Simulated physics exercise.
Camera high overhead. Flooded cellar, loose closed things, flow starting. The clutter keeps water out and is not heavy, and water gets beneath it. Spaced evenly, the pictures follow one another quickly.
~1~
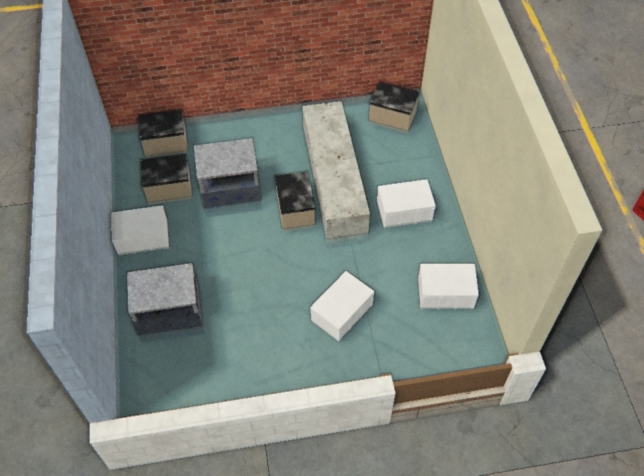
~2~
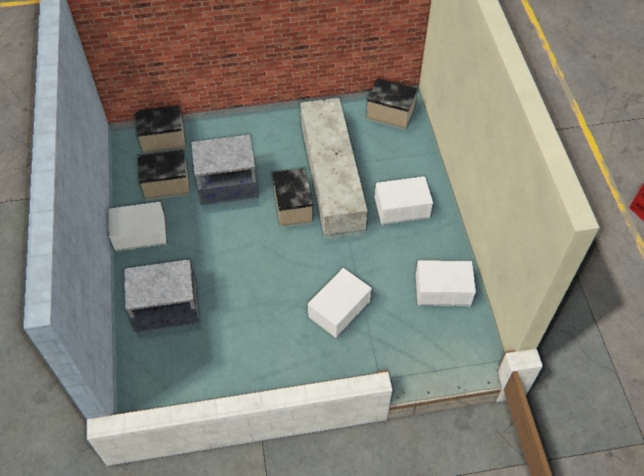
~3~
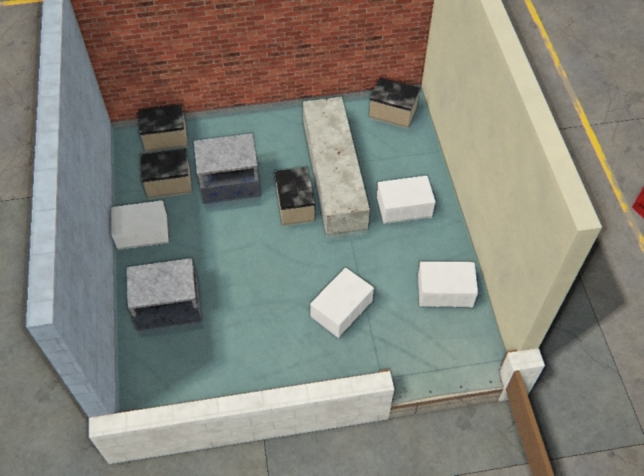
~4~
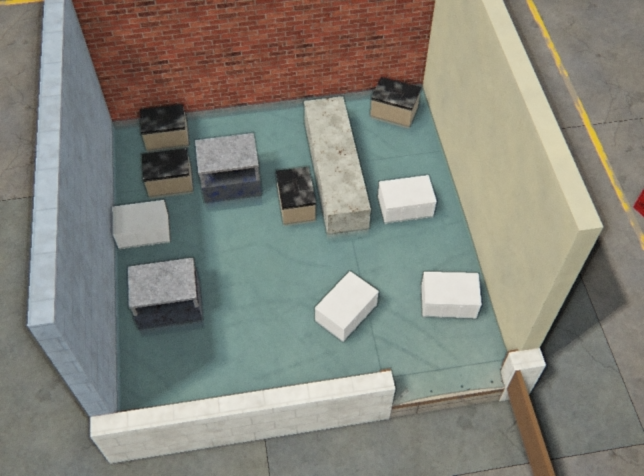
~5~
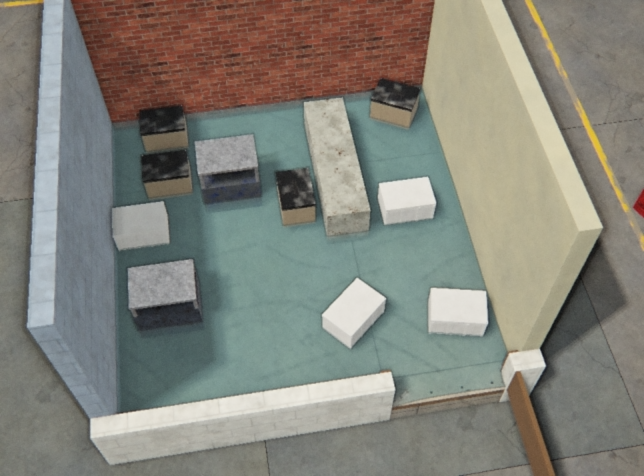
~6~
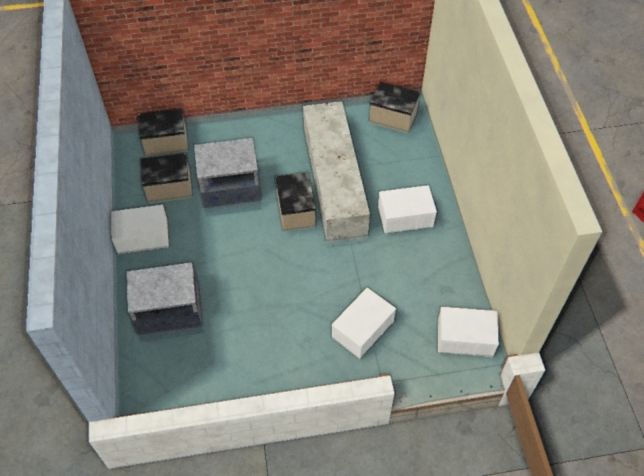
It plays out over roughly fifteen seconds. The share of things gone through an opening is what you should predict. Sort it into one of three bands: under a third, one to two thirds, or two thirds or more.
It falls in the middle band, one to two thirds.
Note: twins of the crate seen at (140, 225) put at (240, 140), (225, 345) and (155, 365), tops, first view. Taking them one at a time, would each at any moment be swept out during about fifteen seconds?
First one does not escape, second one makes it out, third one does not escape.
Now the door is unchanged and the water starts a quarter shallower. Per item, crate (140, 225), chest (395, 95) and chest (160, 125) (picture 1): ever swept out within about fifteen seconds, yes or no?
Okay, in order that's held inside, held inside, held inside.
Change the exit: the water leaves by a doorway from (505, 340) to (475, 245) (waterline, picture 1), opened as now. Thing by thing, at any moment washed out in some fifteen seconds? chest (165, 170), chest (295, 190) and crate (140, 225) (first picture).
Outcome by item: Retained / exited / retained.
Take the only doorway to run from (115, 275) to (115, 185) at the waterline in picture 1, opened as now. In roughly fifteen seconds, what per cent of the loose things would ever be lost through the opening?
Result: Roughly 50 per cent.
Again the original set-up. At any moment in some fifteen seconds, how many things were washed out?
Count: 4.
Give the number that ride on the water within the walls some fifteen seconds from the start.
The count comes to 4.
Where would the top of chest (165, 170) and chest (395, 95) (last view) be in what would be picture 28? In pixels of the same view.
About (176, 211) and (415, 154).
A moment on, 1 of 8 are out; 7 afloat.
Next, 2 of 8 are out; 6 afloat.
Later, 4 of 8 are out; 4 afloat.
In the end, 4 of 8 are out; 4 afloat.
